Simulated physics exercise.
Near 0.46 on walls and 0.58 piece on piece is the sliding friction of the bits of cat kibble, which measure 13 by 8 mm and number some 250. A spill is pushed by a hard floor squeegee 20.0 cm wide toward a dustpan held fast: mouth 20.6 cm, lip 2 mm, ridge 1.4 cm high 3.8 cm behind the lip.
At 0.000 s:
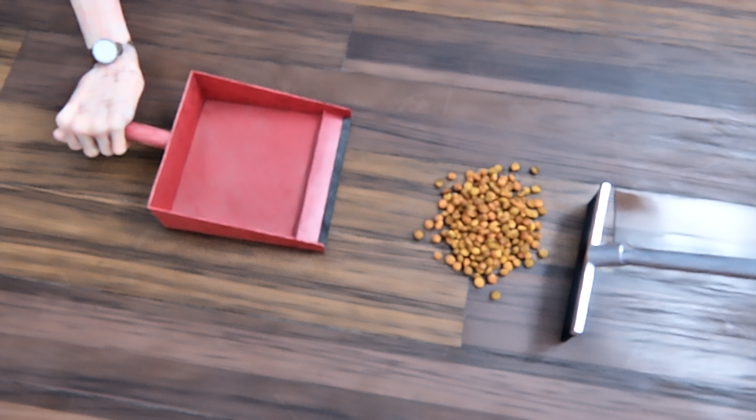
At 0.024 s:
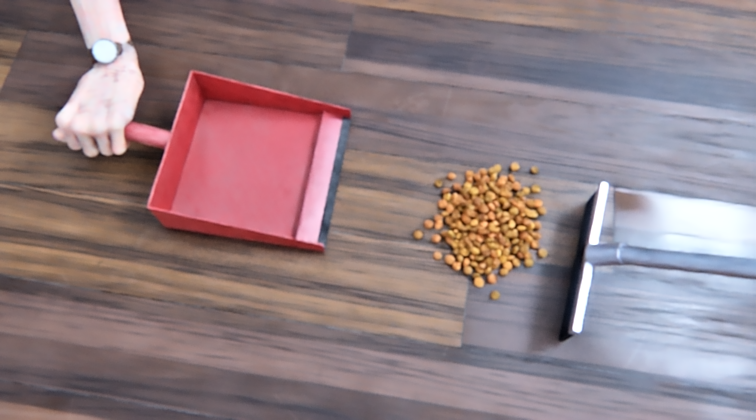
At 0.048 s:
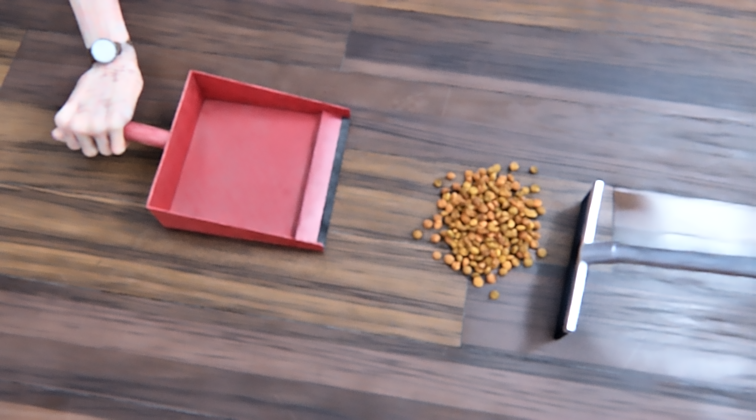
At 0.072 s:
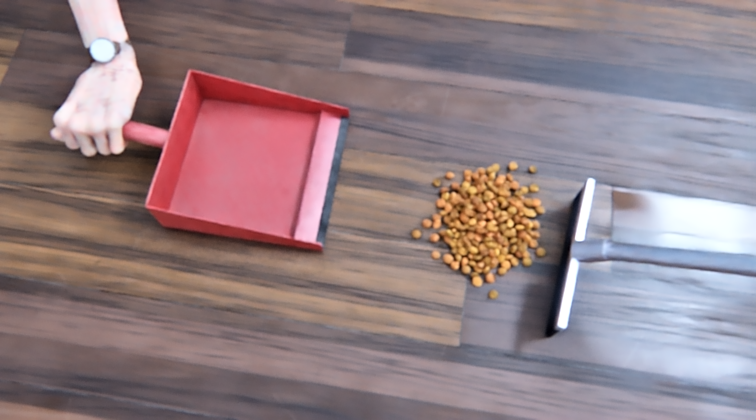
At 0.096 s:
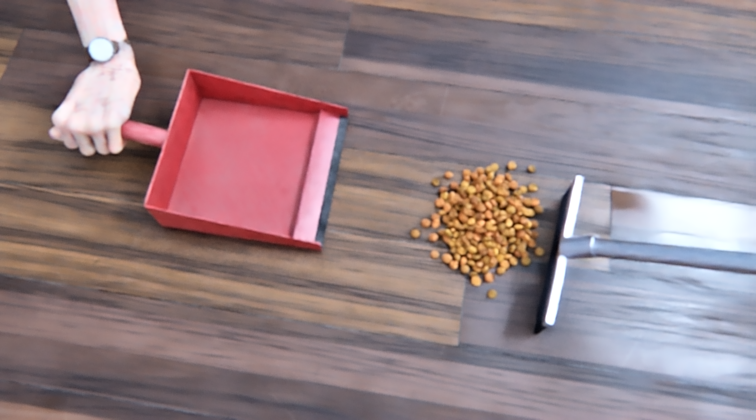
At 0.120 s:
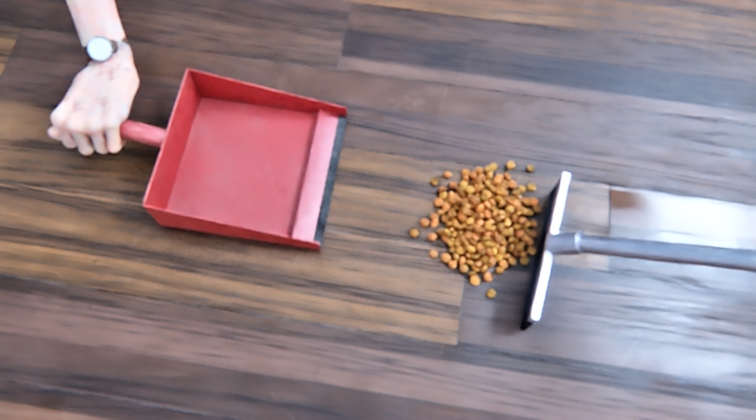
A dark wood-plank floor with lighter brown streaks is seen from above, at a slight tilt. On the left, a hand wearing a wristwatch grips the handle of a red dustpan, with a loose pile of orange-brown pellets near the centre and a long-handled squeegee at right. The squeegee slides left up to the pile's edge, while the pan, pellets and view barely shift.
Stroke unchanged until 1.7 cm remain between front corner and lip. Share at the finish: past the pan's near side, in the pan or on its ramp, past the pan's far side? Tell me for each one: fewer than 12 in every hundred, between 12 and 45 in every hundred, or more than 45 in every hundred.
Result: Near side: A small amount; pan: A fair amount; far side: A small amount.
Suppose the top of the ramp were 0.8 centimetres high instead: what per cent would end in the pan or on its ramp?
Estimate with the new ramp: Some 35 in a hundred.
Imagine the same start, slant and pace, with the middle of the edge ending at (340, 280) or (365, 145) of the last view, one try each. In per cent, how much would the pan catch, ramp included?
Roughly 5 per cent for the first try and 35 per cent for the second.
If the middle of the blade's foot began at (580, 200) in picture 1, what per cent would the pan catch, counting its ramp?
About 30 per cent.
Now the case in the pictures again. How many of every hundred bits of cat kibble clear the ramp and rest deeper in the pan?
About 10 %.
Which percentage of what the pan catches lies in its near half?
Roughly 60 percent.
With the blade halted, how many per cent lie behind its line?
I'd put it near 15 in a hundred.
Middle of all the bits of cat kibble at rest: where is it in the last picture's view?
Approximately (341, 173) in the last picture.
Then, at 0.32 s, middle of the blade 16 cm from the lip; 0 % over the lip, far side 0 %, near side 5 %.
Then, at 0.46 s, middle of the blade 7 cm from the lip; 0 % over the lip, far side 0 %, near side 5 %.
After 0.72 s, middle of the blade 3 cm from the lip; 30 % over the lip, far side 5 %, near side 5 %.
At rest (1.2 s), near side 5 %, pan 30 %, far side 5 %, in front of the lip or behind the blade 60 %.
